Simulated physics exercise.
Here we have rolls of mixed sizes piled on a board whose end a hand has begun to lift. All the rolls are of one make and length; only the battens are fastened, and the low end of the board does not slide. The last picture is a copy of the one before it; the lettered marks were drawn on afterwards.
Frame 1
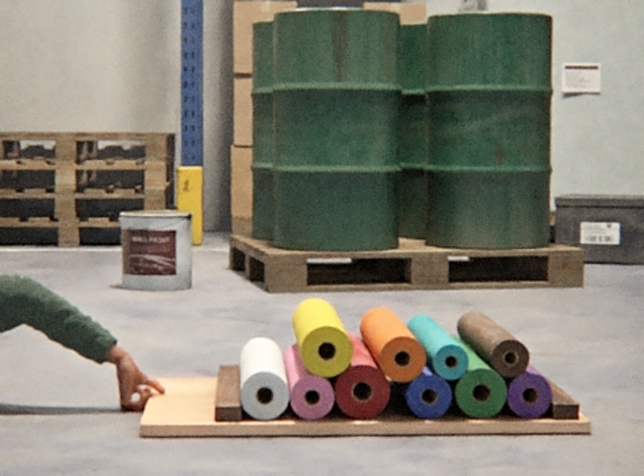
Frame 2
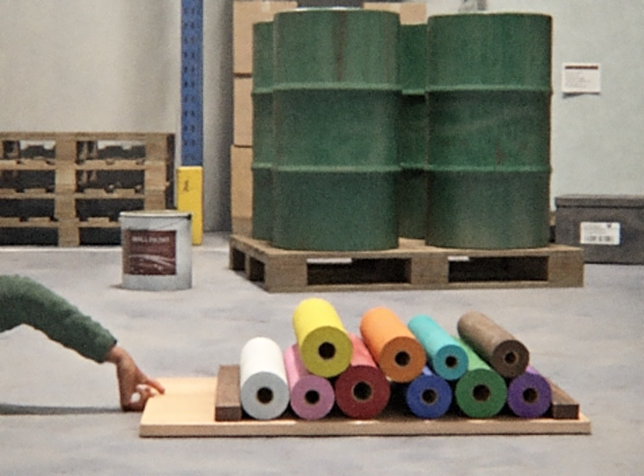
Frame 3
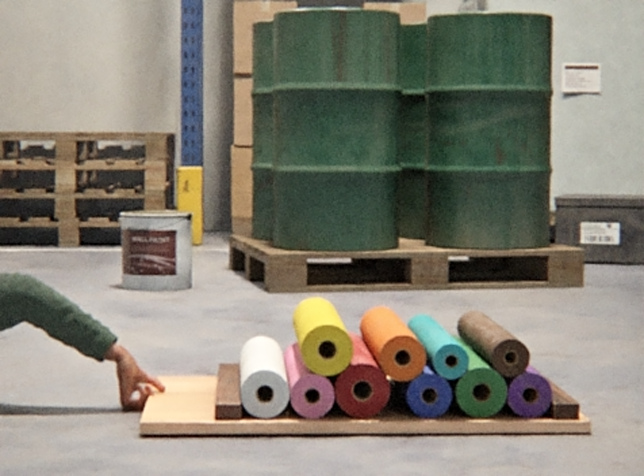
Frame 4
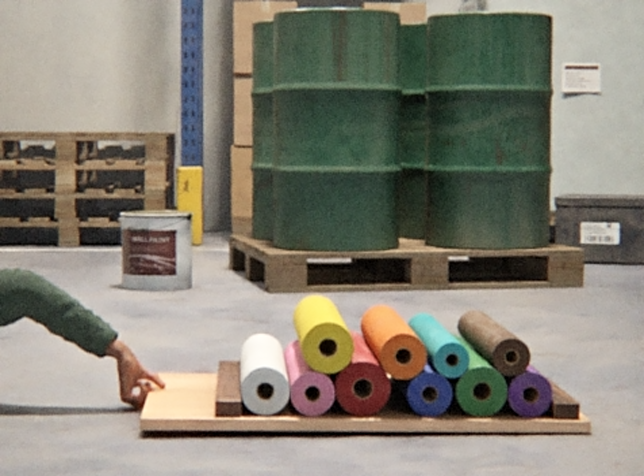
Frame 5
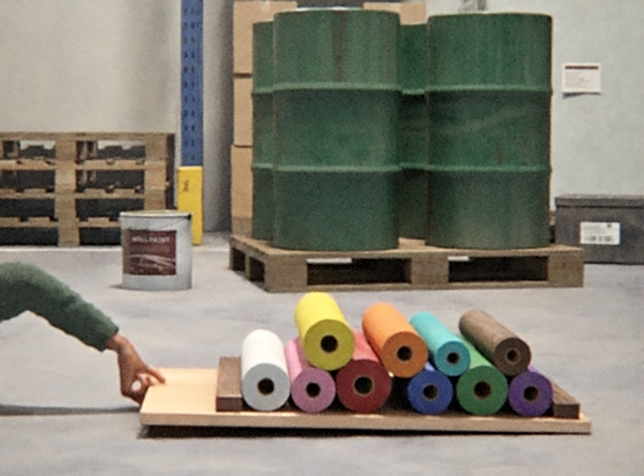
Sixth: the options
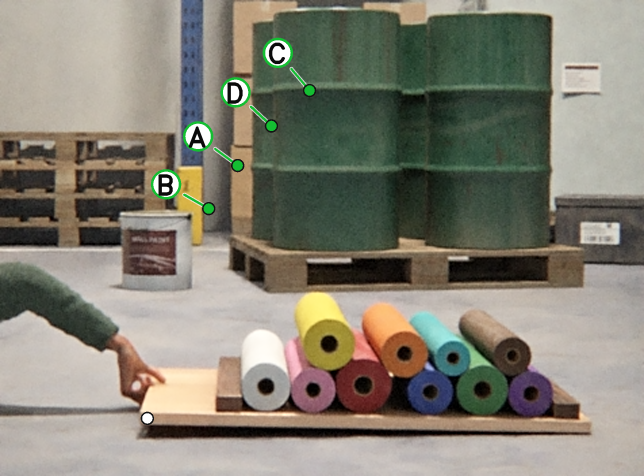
In a warehouse, a hand slightly raises the left end of a board holding colourful rolls.
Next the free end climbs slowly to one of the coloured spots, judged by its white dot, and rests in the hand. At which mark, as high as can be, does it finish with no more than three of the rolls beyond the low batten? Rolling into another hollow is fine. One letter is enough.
It can be raised to A.
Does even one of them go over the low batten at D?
Yes.
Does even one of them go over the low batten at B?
At B: Yes.
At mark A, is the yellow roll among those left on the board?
The yellow roll: Yes.
On the marked copy, A at (238, 166); B at (209, 209); C at (310, 90); D at (271, 126); the white dot at (148, 418).
Taking A. A third of the way, board at 20°.
Two thirds of the way, board at 36°.
When it is over, board at 36°, three over the low batten (turquoise, orange, brown).
As for the rest, B three over the low batten (turquoise, orange, brown); C eight over the low batten; D eight over the low batten.
